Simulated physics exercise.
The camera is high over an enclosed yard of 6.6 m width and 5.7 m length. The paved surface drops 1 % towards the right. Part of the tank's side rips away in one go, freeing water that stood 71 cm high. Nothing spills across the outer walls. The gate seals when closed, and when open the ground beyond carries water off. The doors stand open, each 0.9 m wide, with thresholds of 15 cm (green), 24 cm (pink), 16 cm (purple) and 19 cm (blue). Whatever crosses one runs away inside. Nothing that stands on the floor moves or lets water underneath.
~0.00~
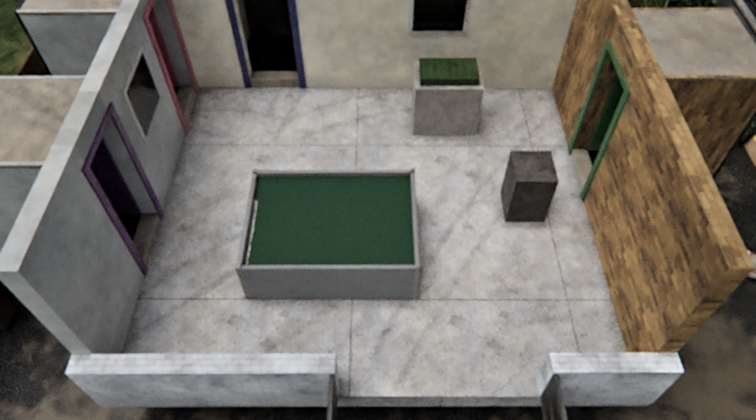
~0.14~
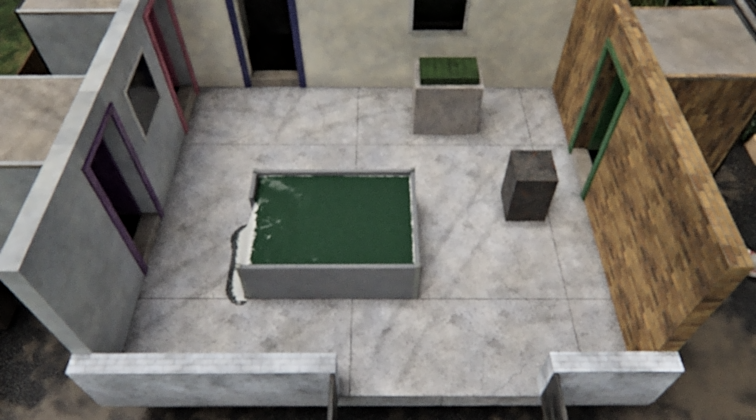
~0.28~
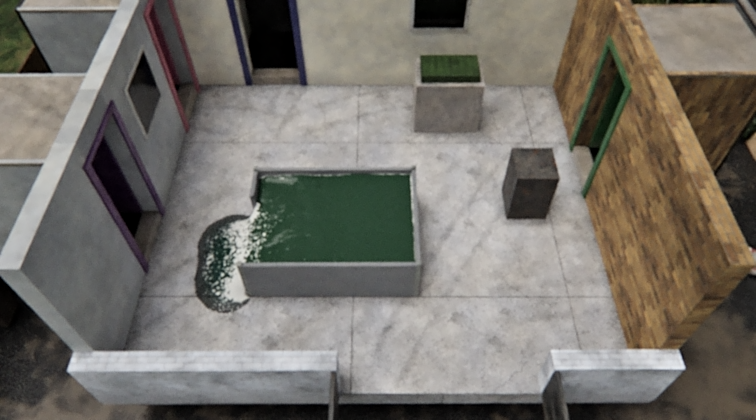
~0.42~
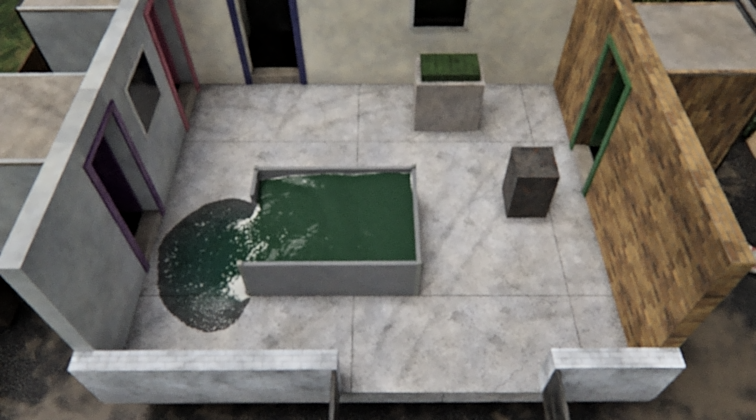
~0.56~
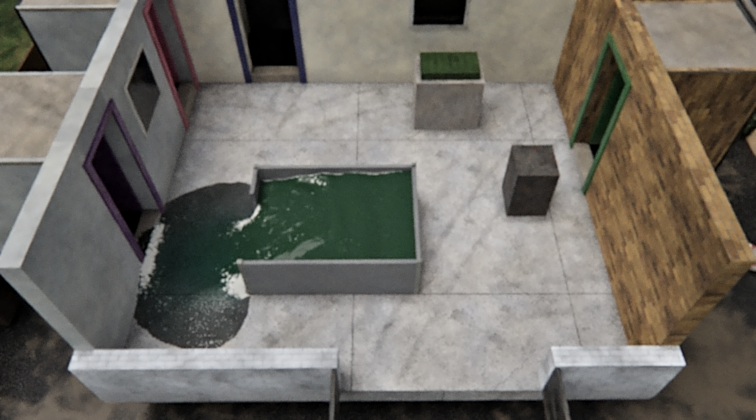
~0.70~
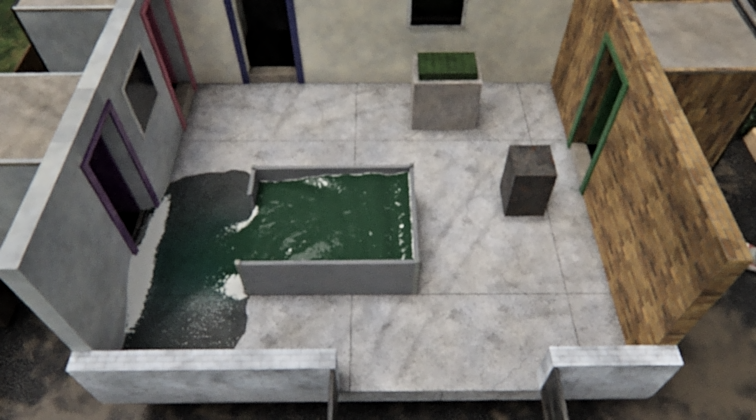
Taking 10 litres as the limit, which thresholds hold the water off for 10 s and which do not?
Door by door: At the green door it stays under the limit; at the pink door it stays under the limit; at the purple door it exceeds the limit; at the blue door it keeps below the limit.
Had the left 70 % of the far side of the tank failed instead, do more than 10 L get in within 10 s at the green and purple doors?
Against that limit: Green below, purple not over.
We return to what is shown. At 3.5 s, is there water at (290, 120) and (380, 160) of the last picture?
In that order: Under water, dry.
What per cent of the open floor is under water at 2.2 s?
Near 30 per cent is wet.
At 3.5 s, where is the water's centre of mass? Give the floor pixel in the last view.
Near (282, 243).
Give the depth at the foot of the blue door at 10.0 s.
About 6.0 cm.
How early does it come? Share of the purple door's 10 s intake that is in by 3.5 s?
About 95 per cent.
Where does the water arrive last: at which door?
It is the green one.
After 1.4 s water covers 15 % of the floor and is deepest (56 cm) near (117, 374); green door not reached, pink door not reached, purple door 38 cm at the sill, 72 L in, blue door not reached.
After 2.2 s water covers 30 % of the floor and is deepest (44 cm) near (117, 374); green door not reached, pink door 4 cm at the sill, 0 L in, purple door 36 cm at the sill, 183 L in, blue door not reached.
After 3.5 s water covers 55 % of the floor and is deepest (24 cm) near (117, 374); green door not reached, pink door 7 cm at the sill, 0 L in, purple door 22 cm at the sill, 269 L in, blue door 13 cm at the sill, 0 L in.
After 6.0 s water covers 80 % of the floor and is deepest (17 cm) near (117, 374); green door 4 cm at the sill, 0 L in, pink door 9 cm at the sill, 0 L in, purple door 13 cm at the sill, 286 L in, blue door 11 cm at the sill, 0 L in.
After 10.0 s water covers 95 % of the floor and is deepest (16 cm) near (545, 84); green door 11 cm at the sill, 0 L in, pink door 6 cm at the sill, 0 L in, purple door 6 cm at the sill, 286 L in, blue door 6 cm at the sill, 0 L in.
